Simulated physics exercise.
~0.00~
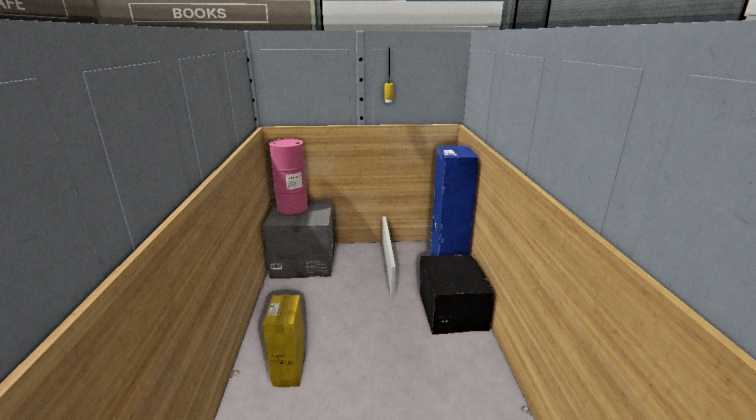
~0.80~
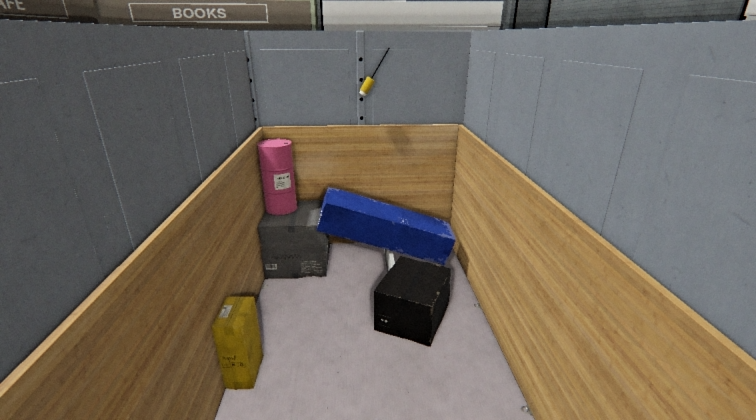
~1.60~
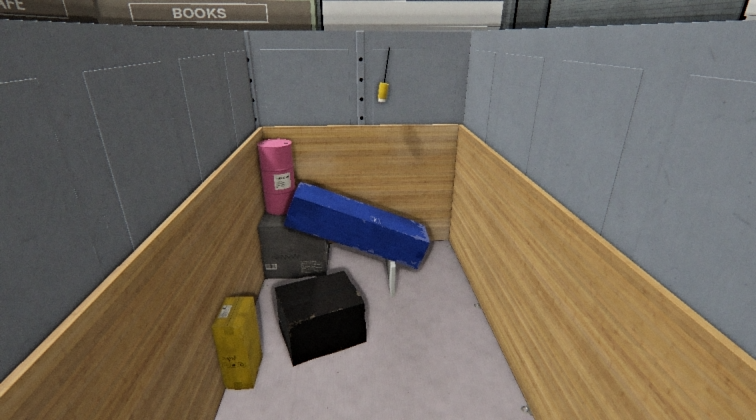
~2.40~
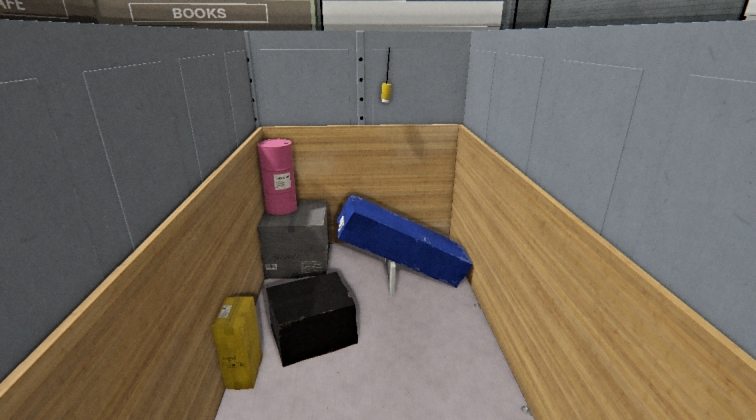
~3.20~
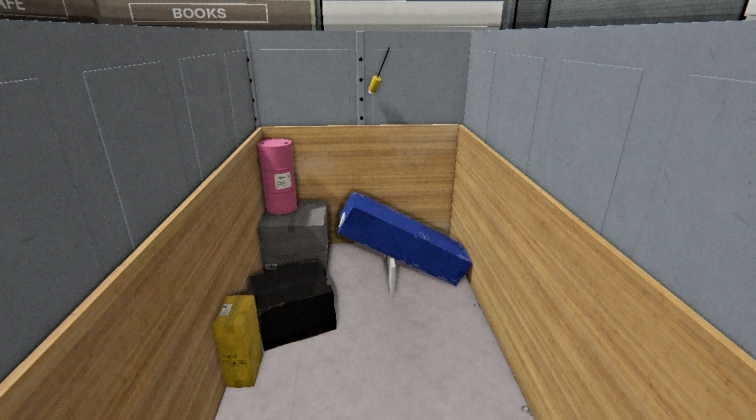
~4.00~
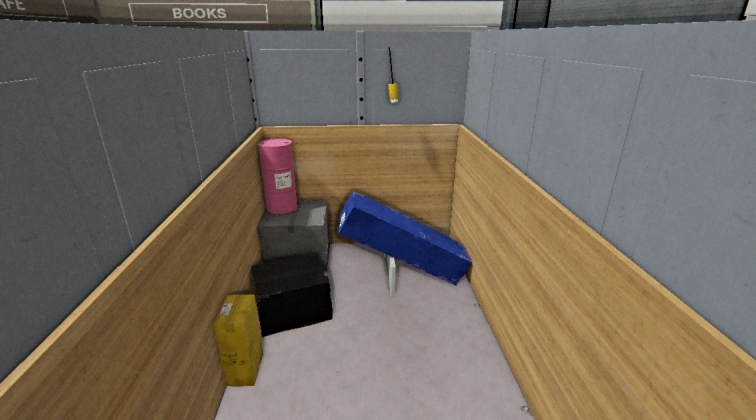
At first, a pink drum stands on a grey box at the back left of a van's load bay, with a yellow box in front and a tall blue box upright at the right near a black box. Then the hanging lamp swings left, the blue box topples left towards the grey box, and the yellow and black boxes slide left. The black box keeps sliding across the floor while the blue box shifts further left, then moves back right. Next, the black box edges back beside the grey box. Finally, the blue box lies slanted over the low board, and the pink drum still stands.
